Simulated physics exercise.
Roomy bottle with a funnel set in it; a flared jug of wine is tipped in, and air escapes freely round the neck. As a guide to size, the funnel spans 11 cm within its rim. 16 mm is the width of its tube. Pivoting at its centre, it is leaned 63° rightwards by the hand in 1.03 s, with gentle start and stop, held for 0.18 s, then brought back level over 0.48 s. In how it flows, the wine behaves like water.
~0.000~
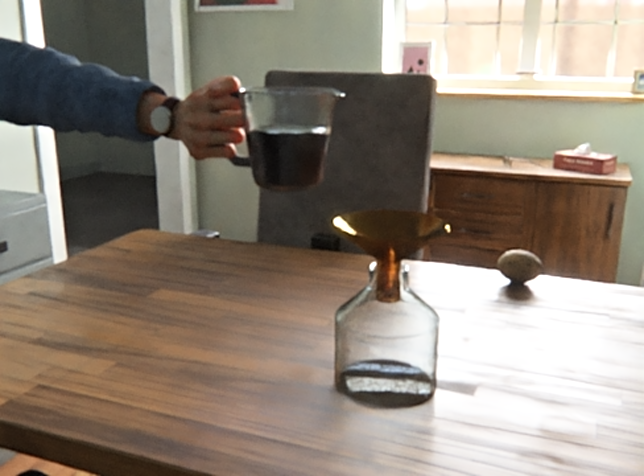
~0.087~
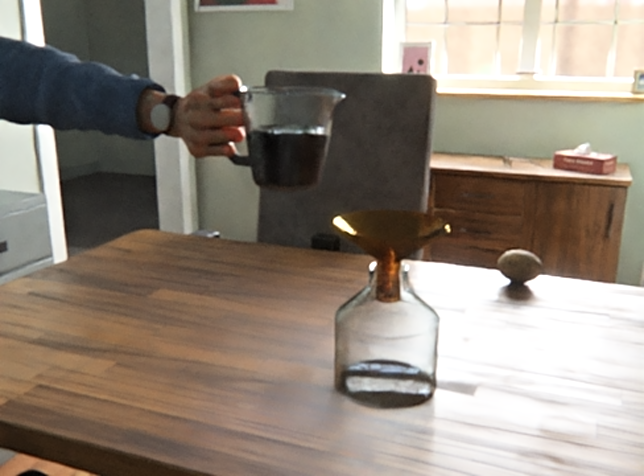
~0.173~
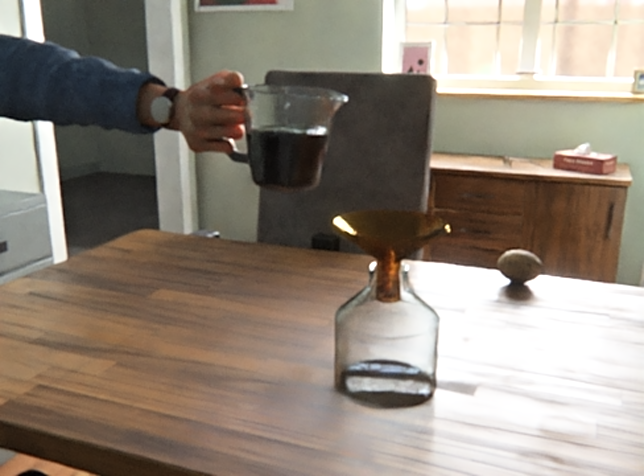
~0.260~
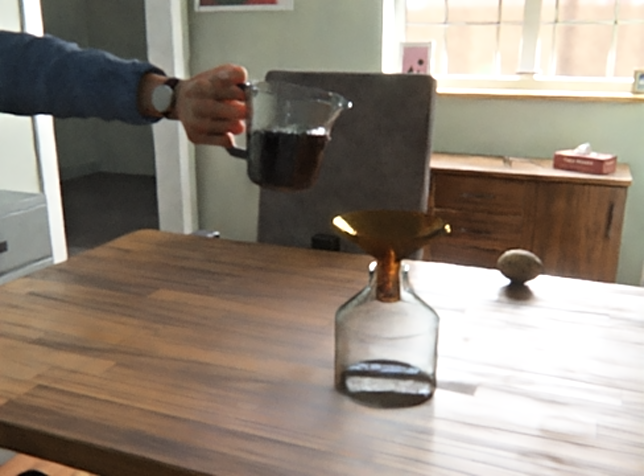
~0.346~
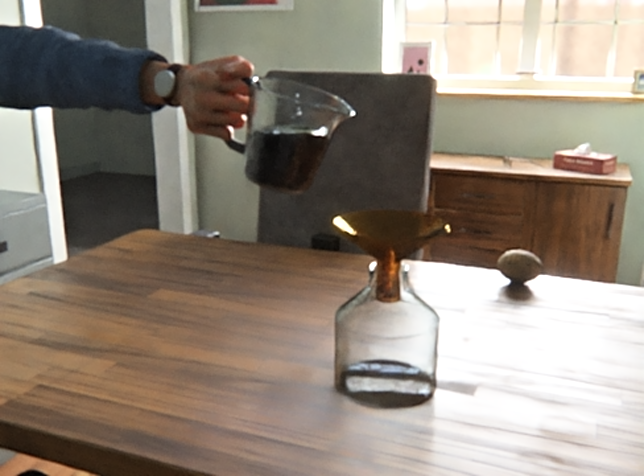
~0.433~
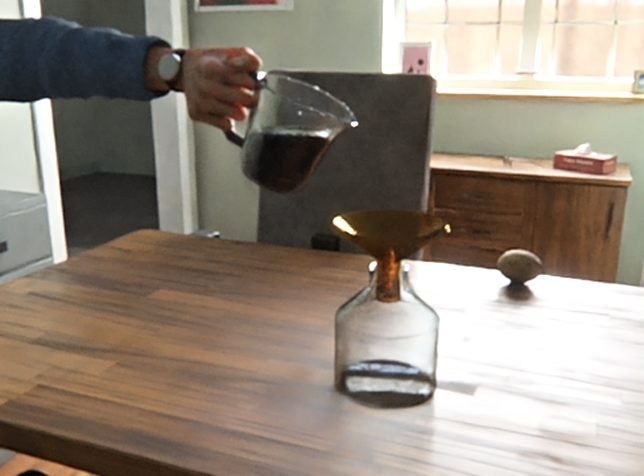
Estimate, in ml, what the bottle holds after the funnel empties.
130 ml.
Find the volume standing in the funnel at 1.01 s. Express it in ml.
Funnel contents: Around 25 ml.
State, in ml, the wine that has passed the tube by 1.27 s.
Roughly 60 ml.
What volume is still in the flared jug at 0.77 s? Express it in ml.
Roughly 300 ml is still in there.
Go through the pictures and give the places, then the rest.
In the first picture, tilt 0°; pouring edge (343, 94); surface from (266, 127) to (318, 131); the funnel's rim runs from (340, 224) to (443, 234).
In the second picture, tilt 1°; pouring edge (344, 95); surface from (267, 128) to (318, 130).
In the third picture, tilt 4°; pouring edge (346, 99); surface from (265, 128) to (322, 131).
In the fourth picture, tilt 9°; pouring edge (349, 105); surface from (264, 129) to (318, 130).
In the fifth picture, tilt 16°; pouring edge (353, 113); surface from (264, 128) to (322, 132).
In the sixth picture, tilt 24°; pouring edge (355, 123); surface from (259, 128) to (325, 133).
Then, 0.77 s in, the tilt is 53° and 0 ml has passed the tube, 0 ml is in the funnel, 300 ml in the flared jug and 0 ml has missed.
Then, 1.01 s in, the tilt is 63° and 20 ml has passed the tube, 25 ml is in the funnel, 230 ml in the flared jug and 0 ml has missed.
Then, 1.27 s in, the tilt is 61° and 55 ml has passed the tube, 40 ml is in the funnel, 170 ml in the flared jug and 10 ml has missed.
Then, 1.55 s in, the tilt is 13° and 85 ml has passed the tube, 40 ml is in the funnel, 160 ml in the flared jug and 25 ml has missed.
Finally, 125 ml has passed the tube, 0 ml is in the funnel, 160 ml in the flared jug and 25 ml has missed.
